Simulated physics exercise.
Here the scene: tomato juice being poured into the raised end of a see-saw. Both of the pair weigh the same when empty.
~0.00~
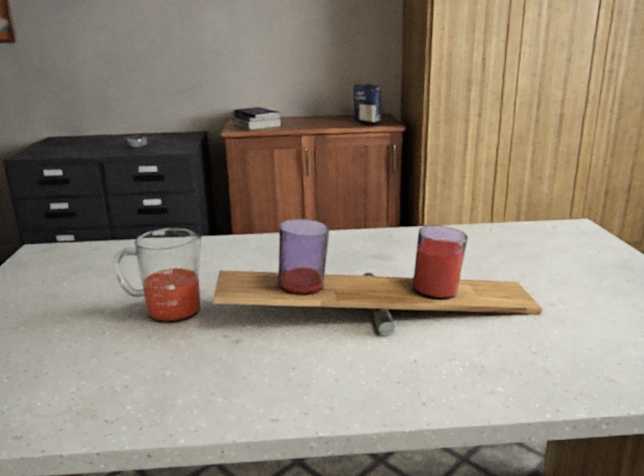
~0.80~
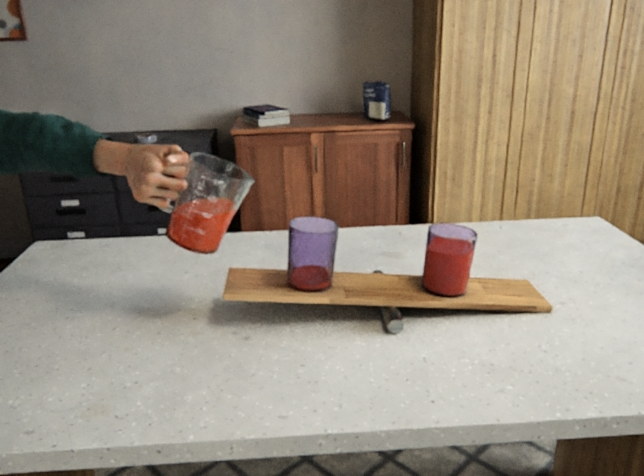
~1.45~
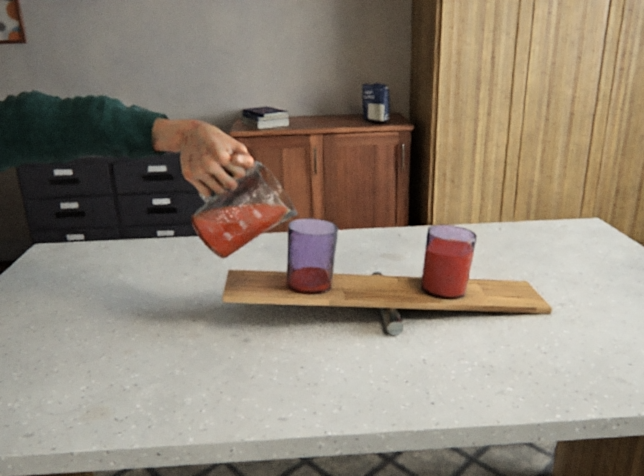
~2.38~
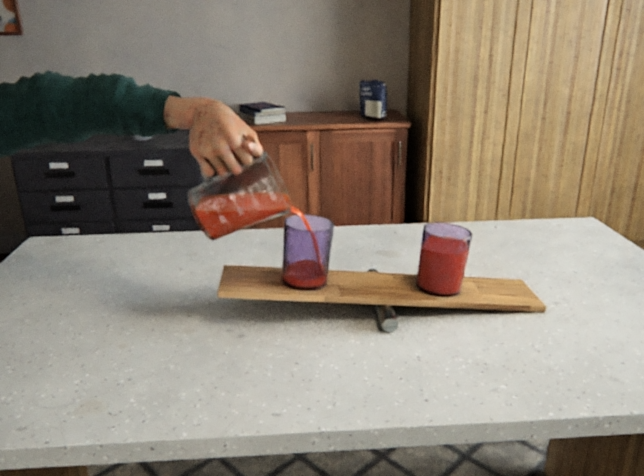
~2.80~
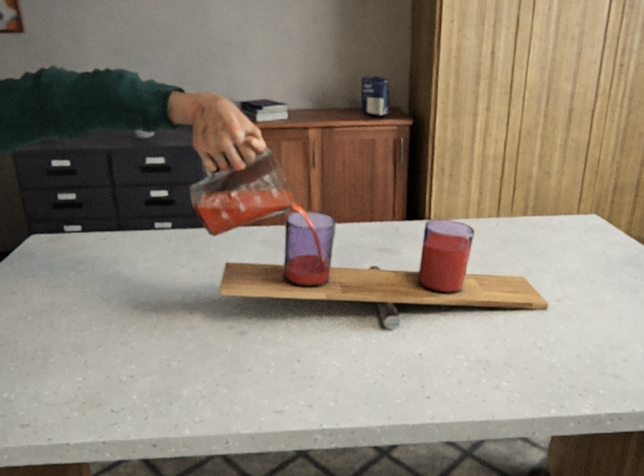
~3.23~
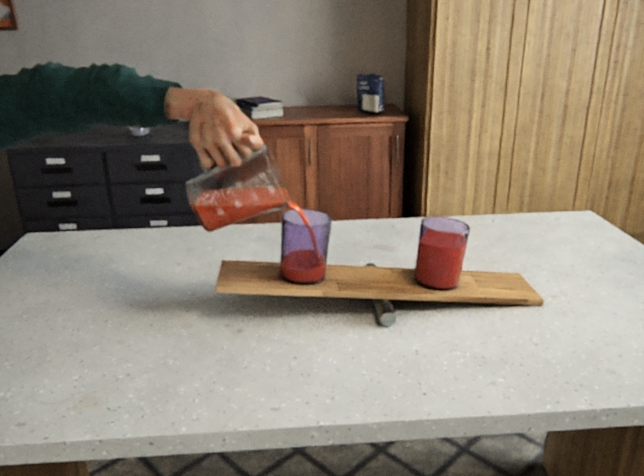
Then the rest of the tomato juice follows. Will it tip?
Yes.
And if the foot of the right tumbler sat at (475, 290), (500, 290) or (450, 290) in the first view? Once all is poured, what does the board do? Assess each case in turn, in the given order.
As listed: Holds still, keeps its lean, tips over.
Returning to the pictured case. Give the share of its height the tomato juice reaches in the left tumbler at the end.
About 80 per cent of its height.
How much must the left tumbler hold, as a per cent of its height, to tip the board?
Roughly 45 percent, I'd say.
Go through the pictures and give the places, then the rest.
In the first picture, all is still; jug (170, 274) about half full; left tumbler (303, 255) nearly empty, raised; right tumbler (439, 261) about three quarters full, on the low side.
The second picture shows the hand lifts the jug; round bar (395, 324); left tumbler nearly empty, surface at (310, 276).
In the third picture, the jug is brought over; jug (243, 210) tipped 55° with all of its load; left tumbler (311, 254) nearly empty.
In the fourth picture, a stream runs into the left tumbler; round bar (389, 322); left tumbler nearly empty, surface at (306, 271); right tumbler about three quarters full, surface at (446, 245).
In the fifth picture, a stream runs into the left tumbler; jug (243, 193) tipped 65° with nearly all of its load; left tumbler (309, 248) nearly empty.
In the sixth picture, a stream runs into the left tumbler; round bar (387, 316); left tumbler about a quarter full, surface at (303, 261); right tumbler about three quarters full, surface at (443, 239).
After 6.0 s, the left tumbler is about half full; the board has swung over, and that end is down.
After 8.2 s, the left tumbler is about three quarters full; the board has swung over, and that end is down.
After 10.4 s, the left tumbler is about three quarters full; the board has swung over, and that end is down.
